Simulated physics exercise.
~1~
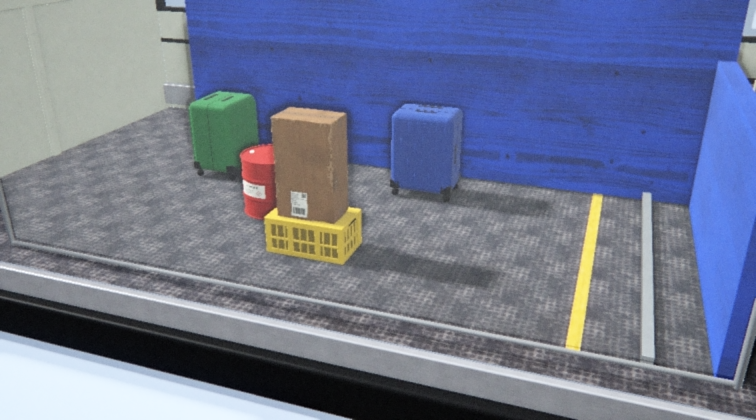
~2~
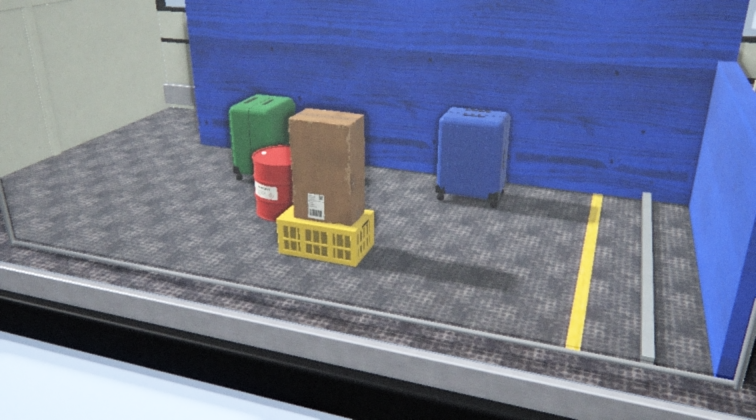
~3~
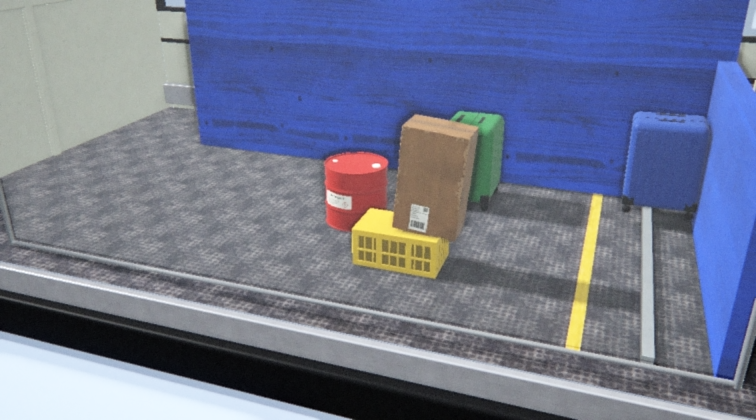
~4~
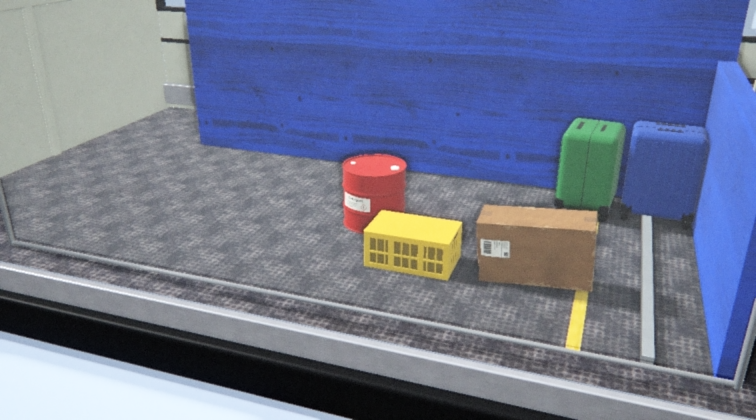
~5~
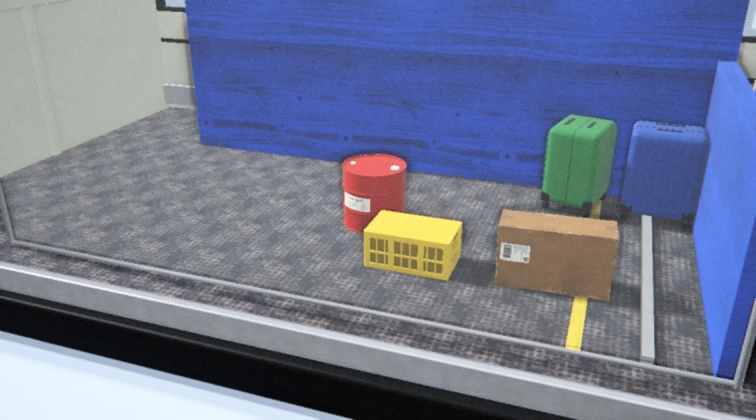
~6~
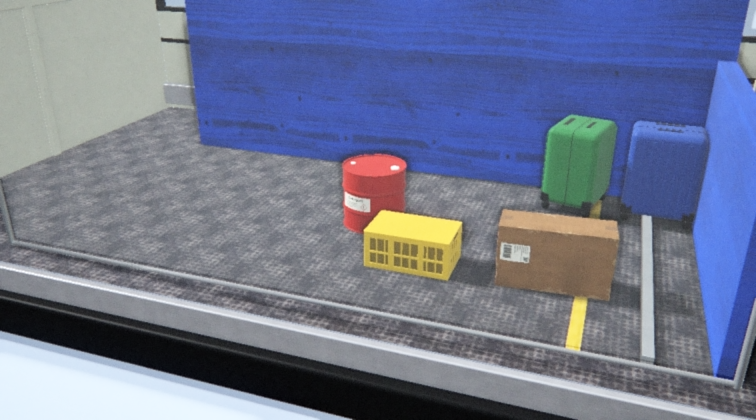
The tall brown box slides right with the other items, tips over, and lies still.
